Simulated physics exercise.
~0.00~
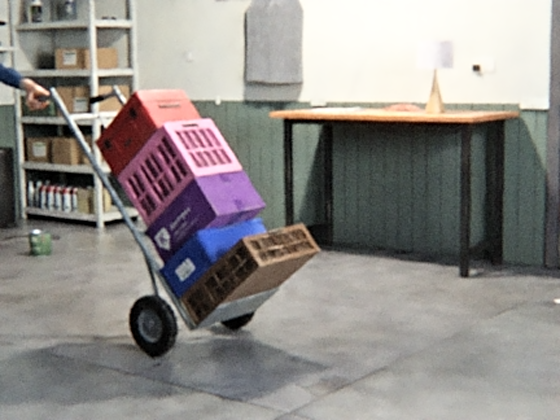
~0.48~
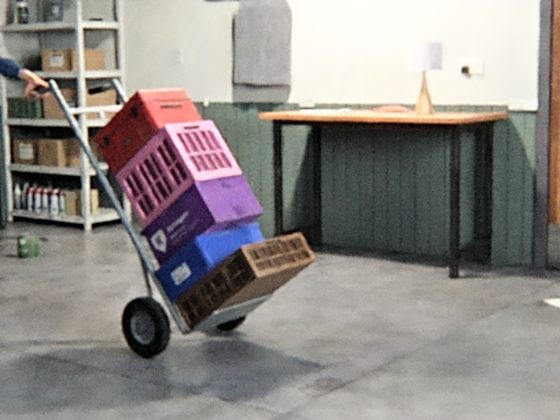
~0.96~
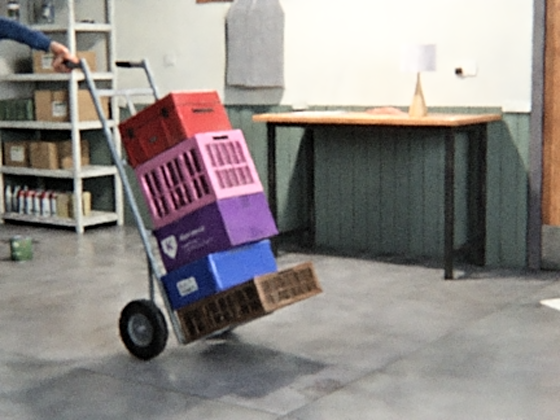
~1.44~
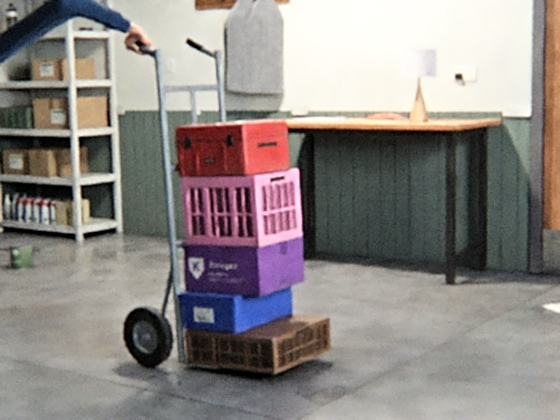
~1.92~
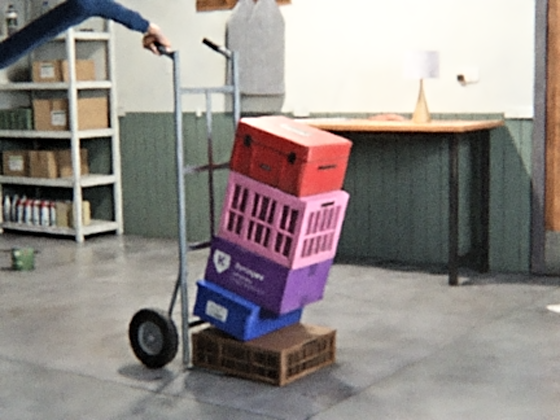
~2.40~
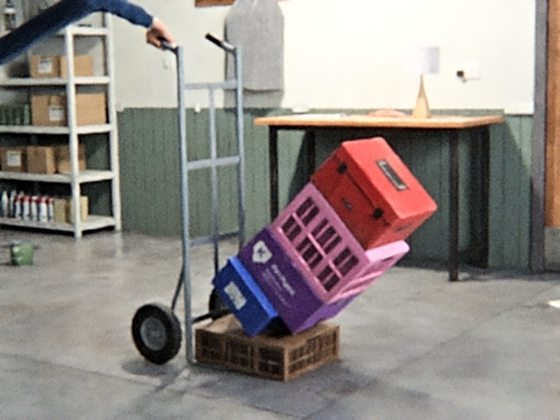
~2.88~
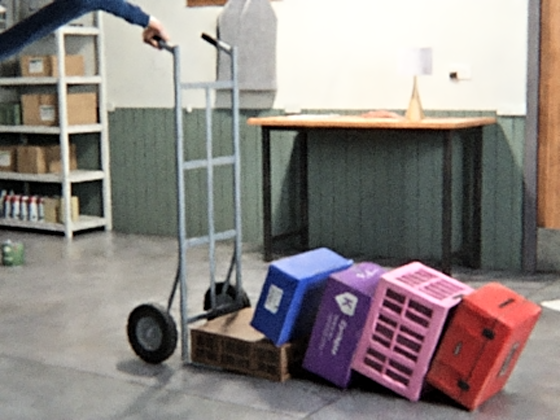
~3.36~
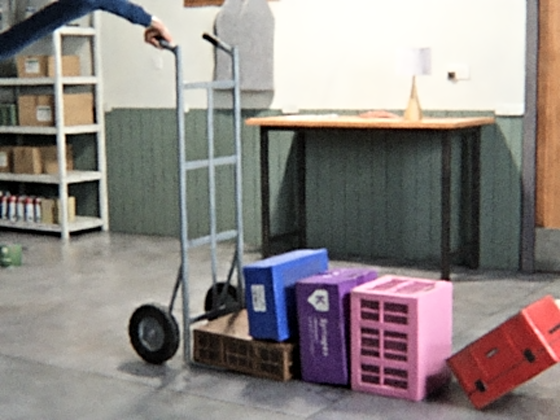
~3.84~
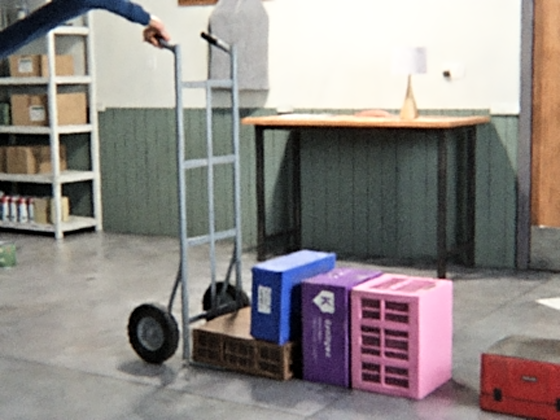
A hand at the end of a blue sleeve grips a tilted hand truck on a grey workshop floor, seen from the side, with white shelves at left and a wooden table behind. The truck carries a red toolbox, pink crate, purple box, blue tote and brown crate, stacked top to bottom. The hand swings the truck upright, and the upper four items tip to the right and topple off the brown crate. The red toolbox tumbles farthest right, while the pink crate and purple box settle in a row. The blue tote ends on its side, leaning over the brown crate, which stays at the truck's base.
